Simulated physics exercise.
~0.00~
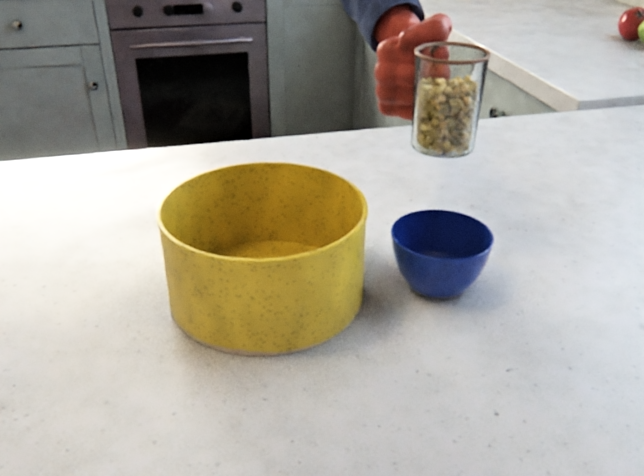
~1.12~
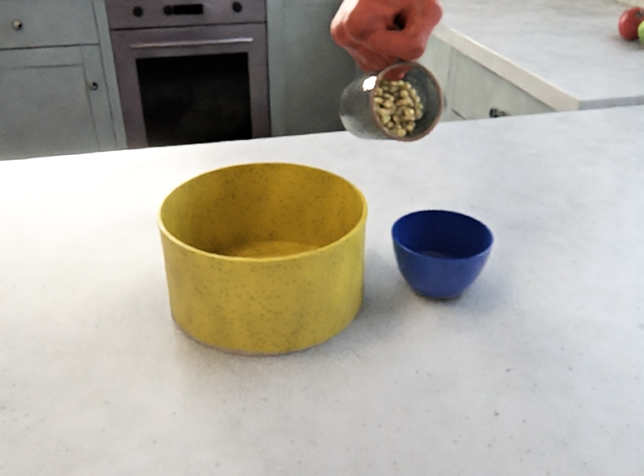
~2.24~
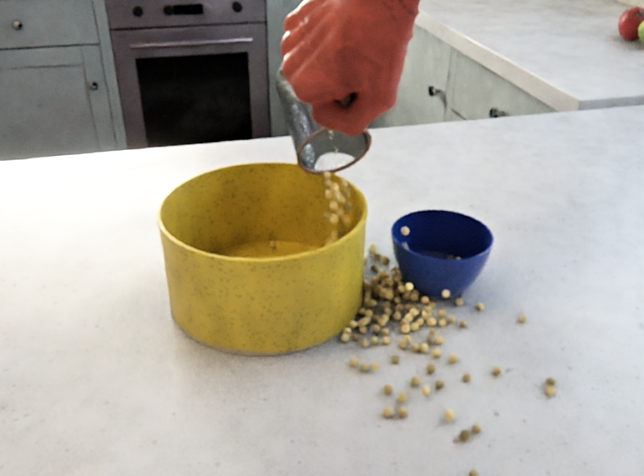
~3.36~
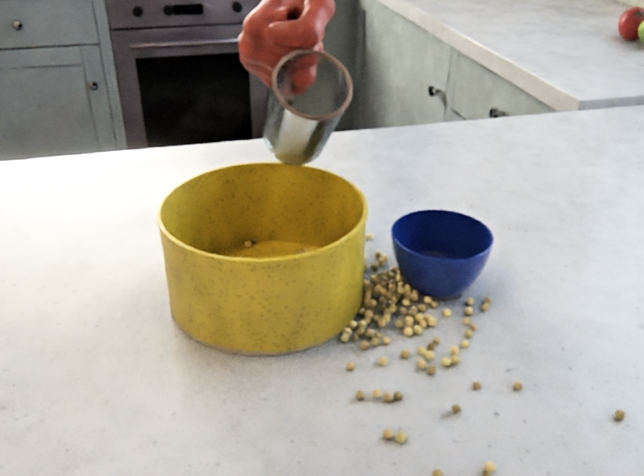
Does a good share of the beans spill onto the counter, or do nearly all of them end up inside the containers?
A good share spills onto the counter between and in front of the yellow pot and the blue bowl. The yellow pot also catches a good share, while the glass and the blue bowl are left with next to none.
